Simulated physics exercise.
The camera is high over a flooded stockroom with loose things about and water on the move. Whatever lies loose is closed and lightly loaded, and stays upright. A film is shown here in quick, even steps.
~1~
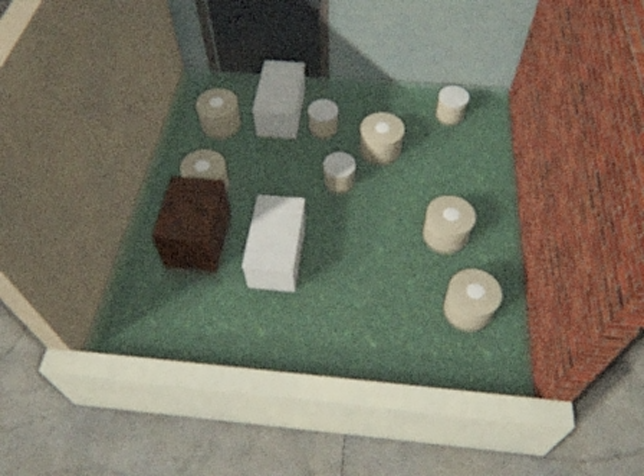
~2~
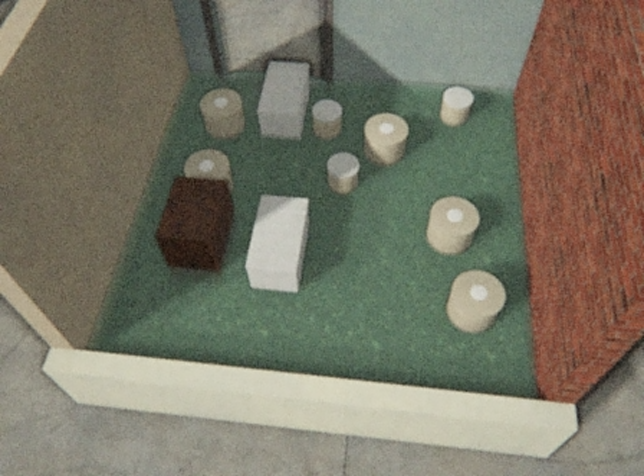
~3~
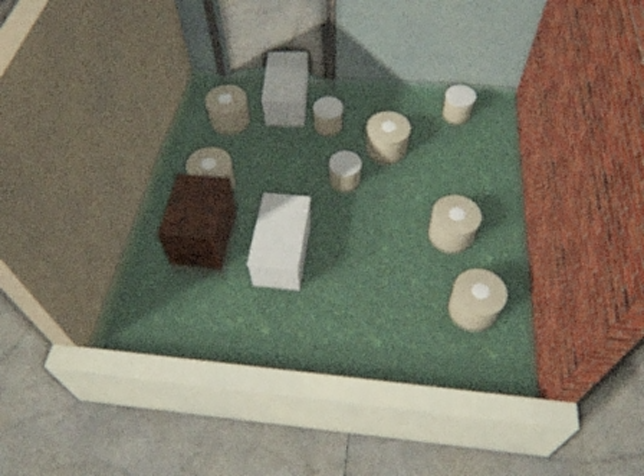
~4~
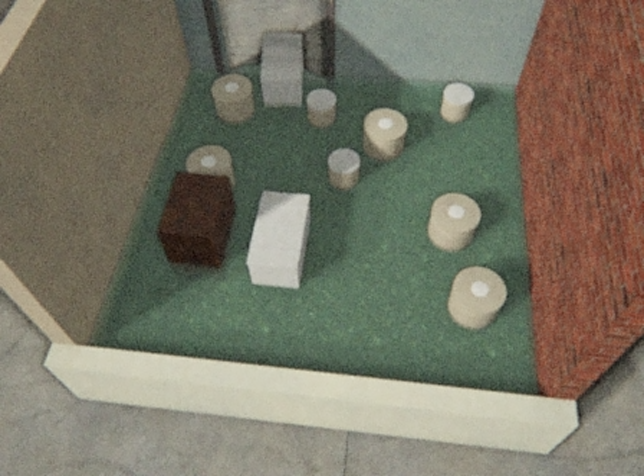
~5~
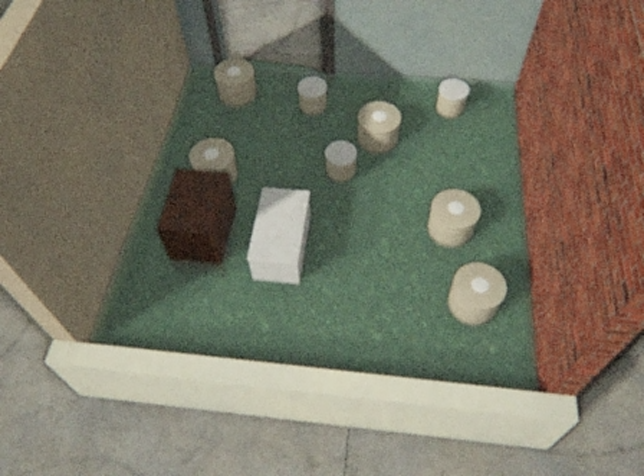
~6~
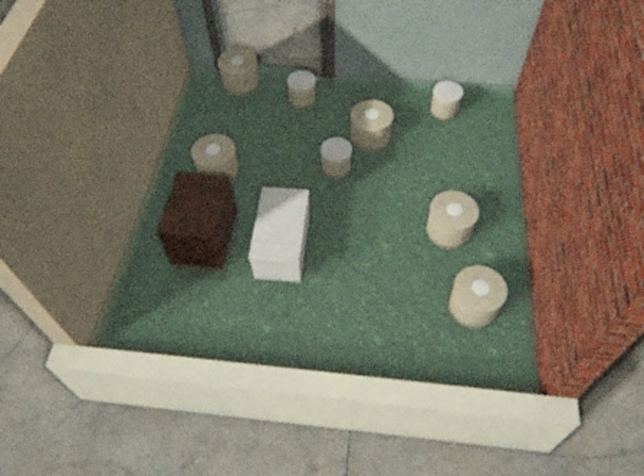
Dark doorway panel clearing behind a green floor, then a grey block drifting back out of view as nearby pale cylinders follow.
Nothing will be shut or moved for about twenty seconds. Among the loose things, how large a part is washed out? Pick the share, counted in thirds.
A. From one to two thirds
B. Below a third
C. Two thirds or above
The answer is C.
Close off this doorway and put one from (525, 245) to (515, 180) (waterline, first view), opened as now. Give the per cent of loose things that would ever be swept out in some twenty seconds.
It works out at 70 percent.
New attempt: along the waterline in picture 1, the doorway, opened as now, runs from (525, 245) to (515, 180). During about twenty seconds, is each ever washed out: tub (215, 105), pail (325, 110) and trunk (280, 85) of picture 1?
Outcome by item: Retained / exited / retained.
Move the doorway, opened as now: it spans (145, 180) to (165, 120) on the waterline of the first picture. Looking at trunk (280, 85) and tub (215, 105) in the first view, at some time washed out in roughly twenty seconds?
First retained, then lost.
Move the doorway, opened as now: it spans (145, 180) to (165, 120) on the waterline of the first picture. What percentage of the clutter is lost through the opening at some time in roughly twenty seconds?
Roughly 20 in a hundred.
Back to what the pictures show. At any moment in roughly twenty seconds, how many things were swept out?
Number: 9.
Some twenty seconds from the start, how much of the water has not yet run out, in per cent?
Roughly 36 in a hundred.
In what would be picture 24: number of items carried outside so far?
The count is 7.
A moment on, 3 of 10 are out; 7 afloat.
Next, 7 of 10 are out; 3 afloat.
Later, 8 of 10 are out; 2 afloat.
In the end, 9 of 10 are out; 1 afloat.
